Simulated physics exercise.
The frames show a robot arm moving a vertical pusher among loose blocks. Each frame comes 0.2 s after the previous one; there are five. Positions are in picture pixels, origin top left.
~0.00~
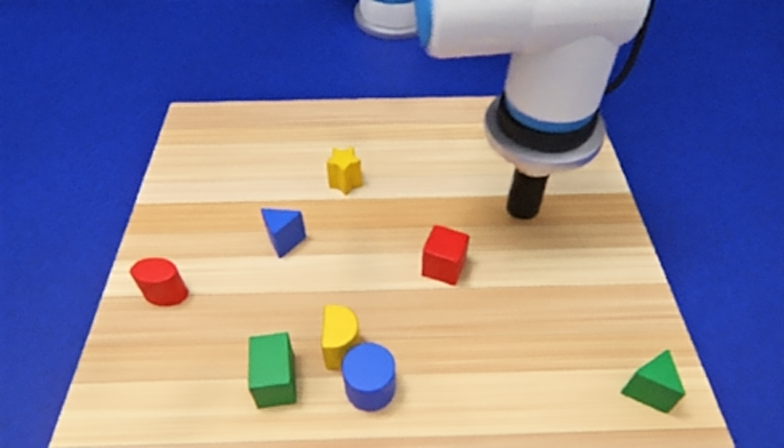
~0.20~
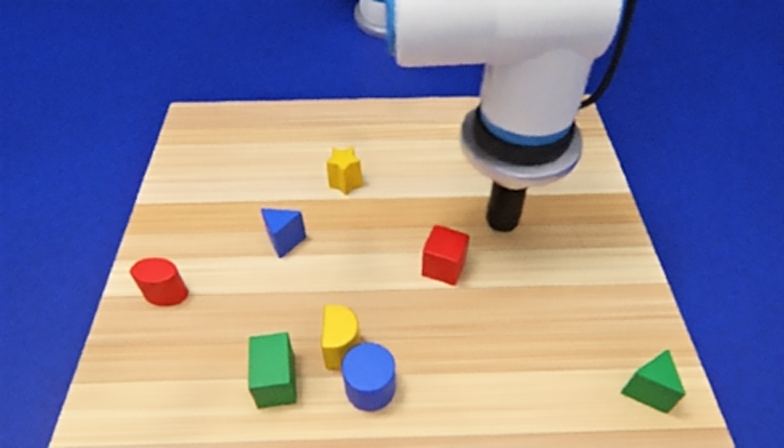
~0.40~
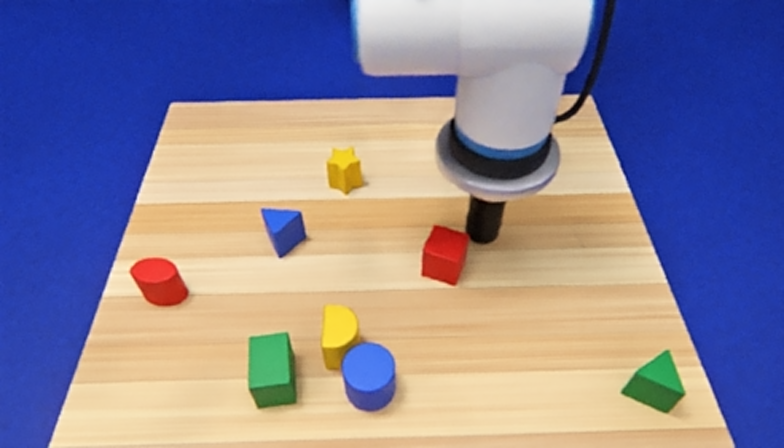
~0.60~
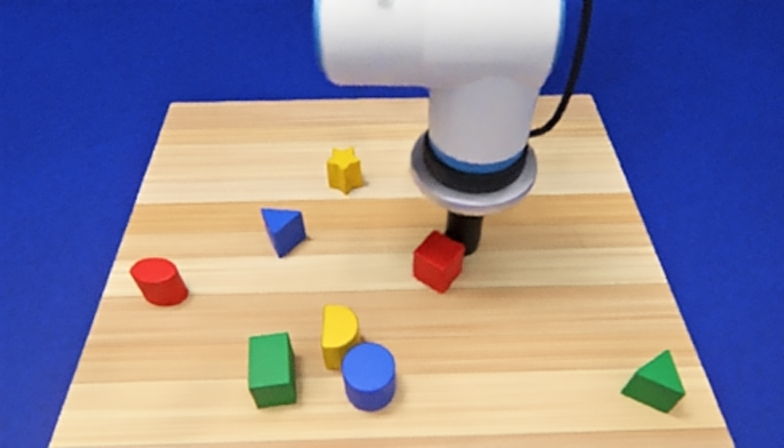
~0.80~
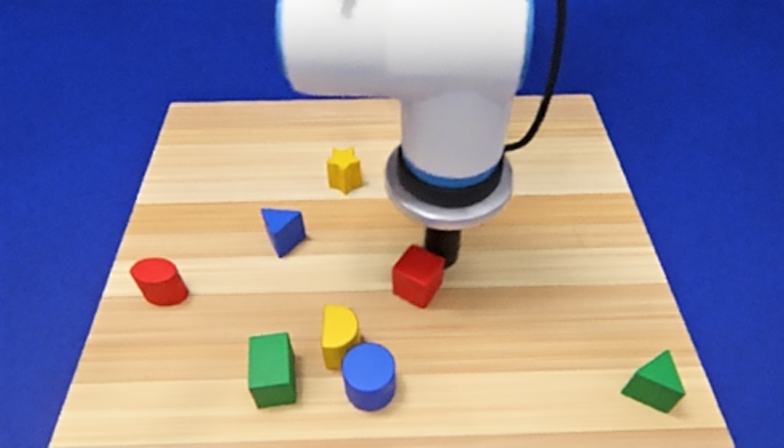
A light wooden board on a bright blue surface is seen from above at an angle, by a camera that stays still. A white robot arm holds a black vertical pusher at the upper right, near a red cube, with a yellow star, blue triangle, red cylinder, green blocks, yellow half-round and blue cylinder spread around. The pusher slides left and nearer, meets the cube, and pushes it the same way, turning it slightly.
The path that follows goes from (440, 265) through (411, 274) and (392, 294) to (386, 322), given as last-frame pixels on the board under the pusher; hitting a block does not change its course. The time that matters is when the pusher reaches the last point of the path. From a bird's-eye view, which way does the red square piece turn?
It goes anticlockwise.
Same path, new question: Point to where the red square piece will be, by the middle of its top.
Somewhere near (374, 333).
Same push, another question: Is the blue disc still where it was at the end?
Answer: No.
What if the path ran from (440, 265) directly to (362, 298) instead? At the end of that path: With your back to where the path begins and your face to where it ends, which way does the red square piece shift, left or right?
To the path's left.
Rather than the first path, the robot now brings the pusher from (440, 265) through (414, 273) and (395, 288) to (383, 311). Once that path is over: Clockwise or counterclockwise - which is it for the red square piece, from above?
It goes round opposite to clock hands.
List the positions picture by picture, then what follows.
Lower end of the pusher (522, 209), tops of blocks, yellow D-shaped block (338, 325), blue disc (369, 366), red square piece (446, 242), in the first picture.
Pusher (502, 220), blocks as before, in the second picture.
Pusher (482, 232), blocks as before, in the third picture.
Pusher (461, 244), red square piece (439, 249), in the fourth picture.
Pusher (440, 256), yellow D-shaped block (338, 325), blue disc (369, 366), red square piece (418, 263), in the fifth picture.
The first path, step by step. Halfway along, pusher (398, 273); red square piece (388, 288), turned 30° anticlockwise.
At the end, pusher (386, 314); yellow D-shaped block (333, 328), turned 15° clockwise; blue disc (366, 378); red square piece (374, 333), turned 20° anticlockwise.
